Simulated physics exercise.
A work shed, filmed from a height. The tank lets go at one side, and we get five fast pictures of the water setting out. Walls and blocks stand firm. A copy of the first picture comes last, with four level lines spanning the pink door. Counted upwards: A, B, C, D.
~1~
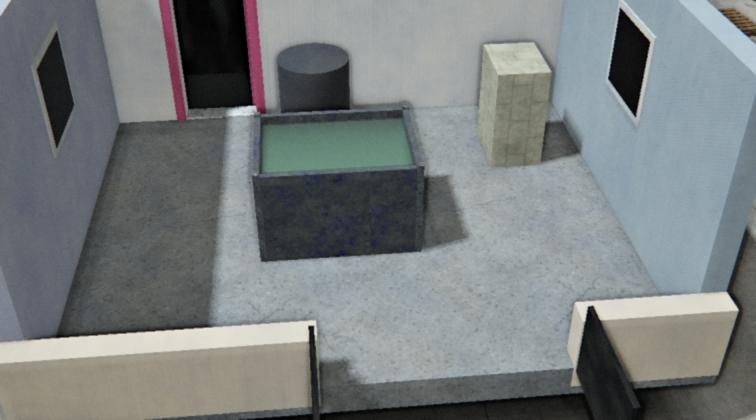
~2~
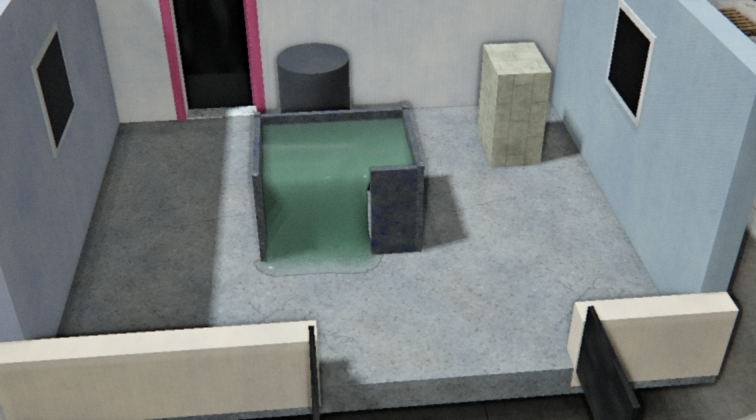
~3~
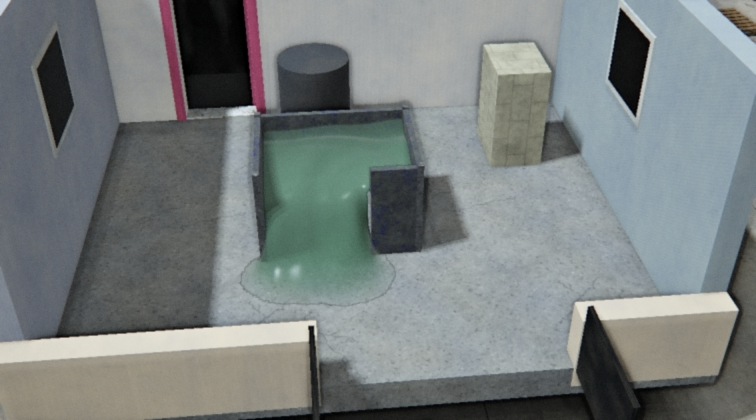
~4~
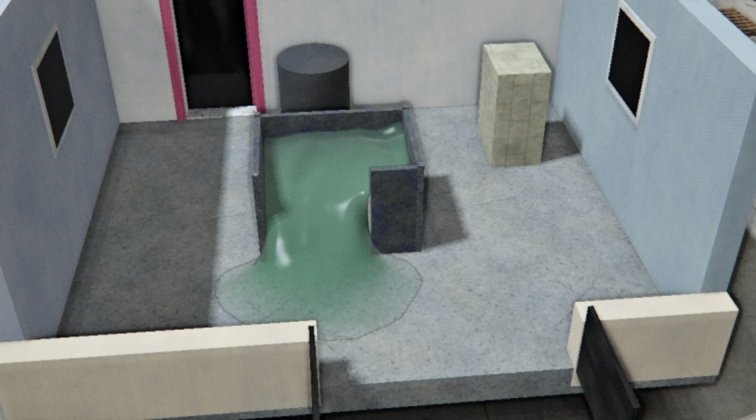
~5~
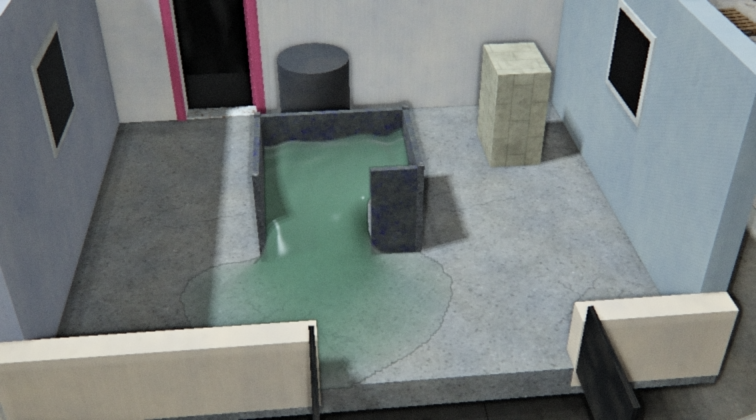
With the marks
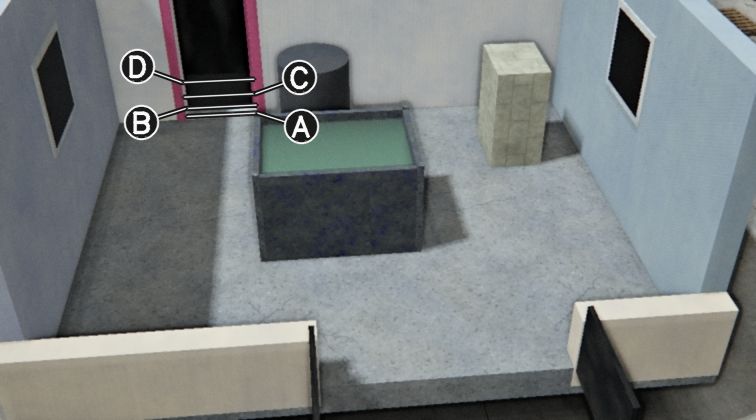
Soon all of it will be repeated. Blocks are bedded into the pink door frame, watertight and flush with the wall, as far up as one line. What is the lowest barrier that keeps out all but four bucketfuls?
Take B.
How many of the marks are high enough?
Three.
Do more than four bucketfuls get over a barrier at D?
No, not at all.
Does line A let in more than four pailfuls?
Yes, it does.
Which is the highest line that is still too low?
That is line A.
On the marked copy, A at (222, 114); B at (221, 106); C at (219, 95); D at (218, 80); from the bottom up A, B, C, D.
For line A, about 10 bucketfuls get in.
For line B, nothing gets over.
For line C, nothing gets over.
For line D, nothing gets over.
